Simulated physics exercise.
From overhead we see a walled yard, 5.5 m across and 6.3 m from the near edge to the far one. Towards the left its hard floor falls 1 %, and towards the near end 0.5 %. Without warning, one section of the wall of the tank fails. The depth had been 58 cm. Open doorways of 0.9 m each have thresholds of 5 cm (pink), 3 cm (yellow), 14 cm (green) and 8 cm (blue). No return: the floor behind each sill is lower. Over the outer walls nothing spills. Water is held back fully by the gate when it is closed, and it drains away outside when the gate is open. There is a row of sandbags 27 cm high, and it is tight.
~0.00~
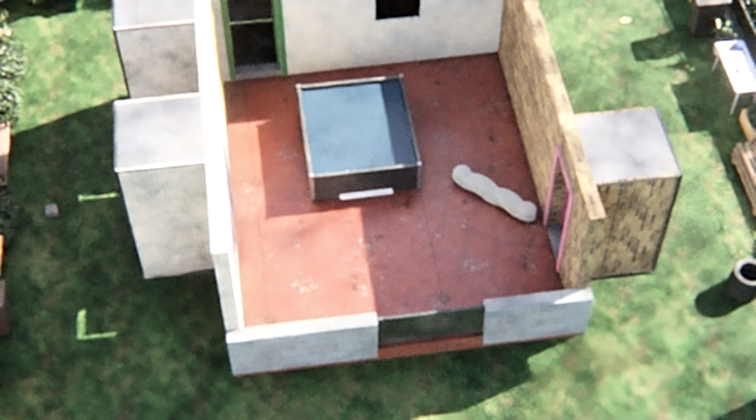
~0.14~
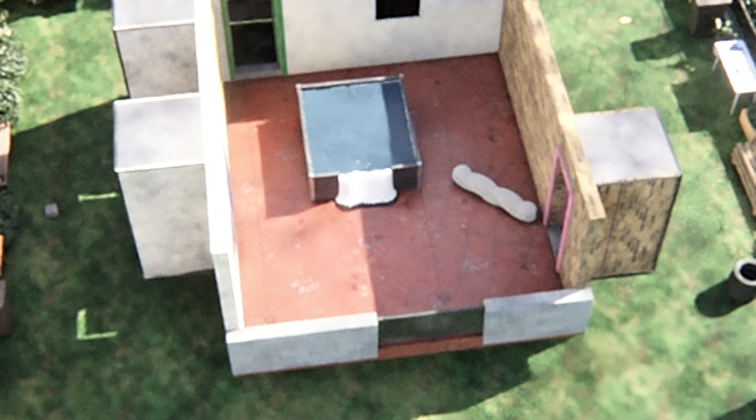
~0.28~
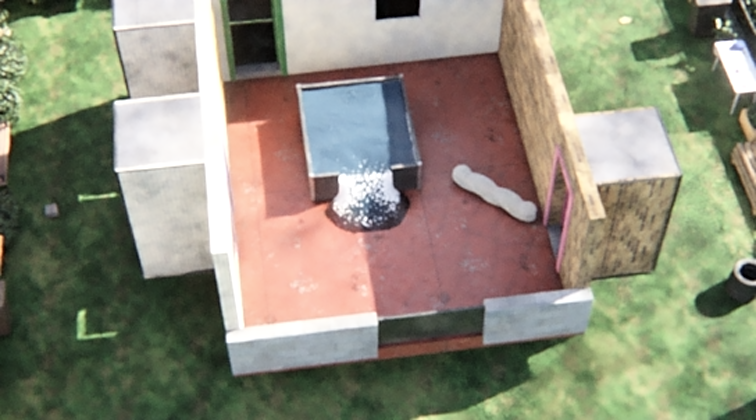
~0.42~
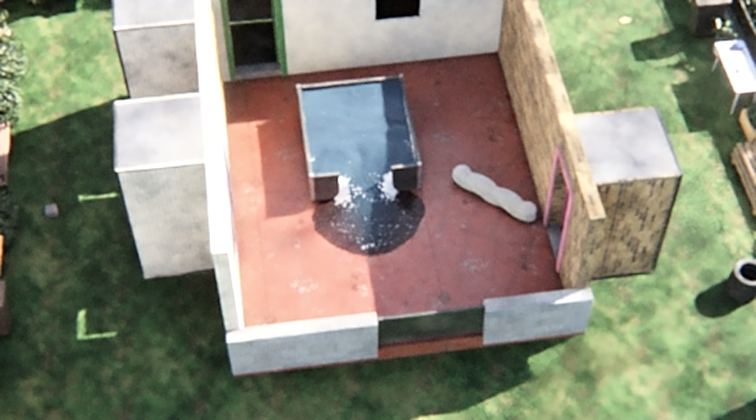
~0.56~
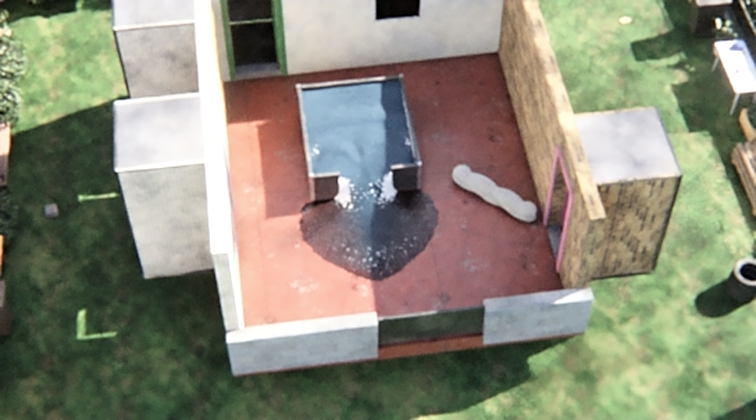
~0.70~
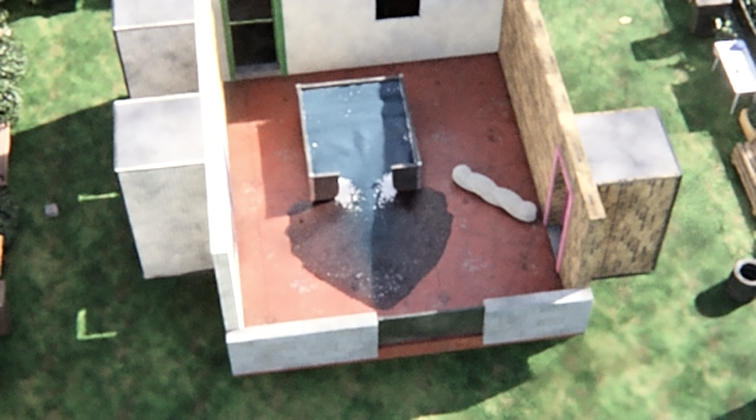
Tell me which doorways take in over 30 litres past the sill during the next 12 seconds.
The pink door tops the limit; the yellow door tops the limit; the green door never tops the limit; the blue door never tops the limit.
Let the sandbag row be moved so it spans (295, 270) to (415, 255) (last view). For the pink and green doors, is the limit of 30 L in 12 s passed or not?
So the pink door comes out too high while the green door comes out low enough.
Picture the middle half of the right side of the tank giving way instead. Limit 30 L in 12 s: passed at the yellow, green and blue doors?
Door by door - yellow: Out of bounds, green: Within bounds, blue: Within bounds.
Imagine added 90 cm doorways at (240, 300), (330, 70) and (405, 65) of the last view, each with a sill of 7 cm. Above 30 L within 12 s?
Note, doorways in listed order: Goes beyond, stays short, stays short.
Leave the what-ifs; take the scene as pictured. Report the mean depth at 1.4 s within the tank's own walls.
The mean depth is around 42 cm.
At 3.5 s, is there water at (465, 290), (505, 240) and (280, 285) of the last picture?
Submerged, submerged, submerged.
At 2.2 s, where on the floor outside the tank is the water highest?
Pixel (257, 352), about.
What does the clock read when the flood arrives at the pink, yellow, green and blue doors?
The front reaches pink at 2.6 s, yellow at 5.0 s, green at 5.5 s, blue at 2.6 s.
After 1.4 s water covers 30 % of the floor and is deepest (32 cm) near (362, 202); pink door not reached, yellow door not reached, green door not reached, blue door not reached.
After 2.2 s water covers 40 % of the floor and is deepest (37 cm) near (257, 352); pink door not reached, yellow door not reached, green door not reached, blue door not reached.
After 3.5 s water covers 45 % of the floor and is deepest (25 cm) near (246, 353); pink door 9 cm at the sill, 1 L in, yellow door not reached, green door not reached, blue door 6 cm at the sill, 0 L in.
After 7.0 s water covers 75 % of the floor and is deepest (15 cm) near (246, 353); pink door 11 cm at the sill, 46 L in, yellow door 7 cm at the sill, 4 L in, green door 12 cm at the sill, 0 L in, blue door 6 cm at the sill, 0 L in.
After 12.0 s water covers 95 % of the floor and is deepest (12 cm) near (246, 353); pink door 6 cm at the sill, 76 L in, yellow door 9 cm at the sill, 122 L in, green door 7 cm at the sill, 0 L in, blue door 7 cm at the sill, 0 L in.
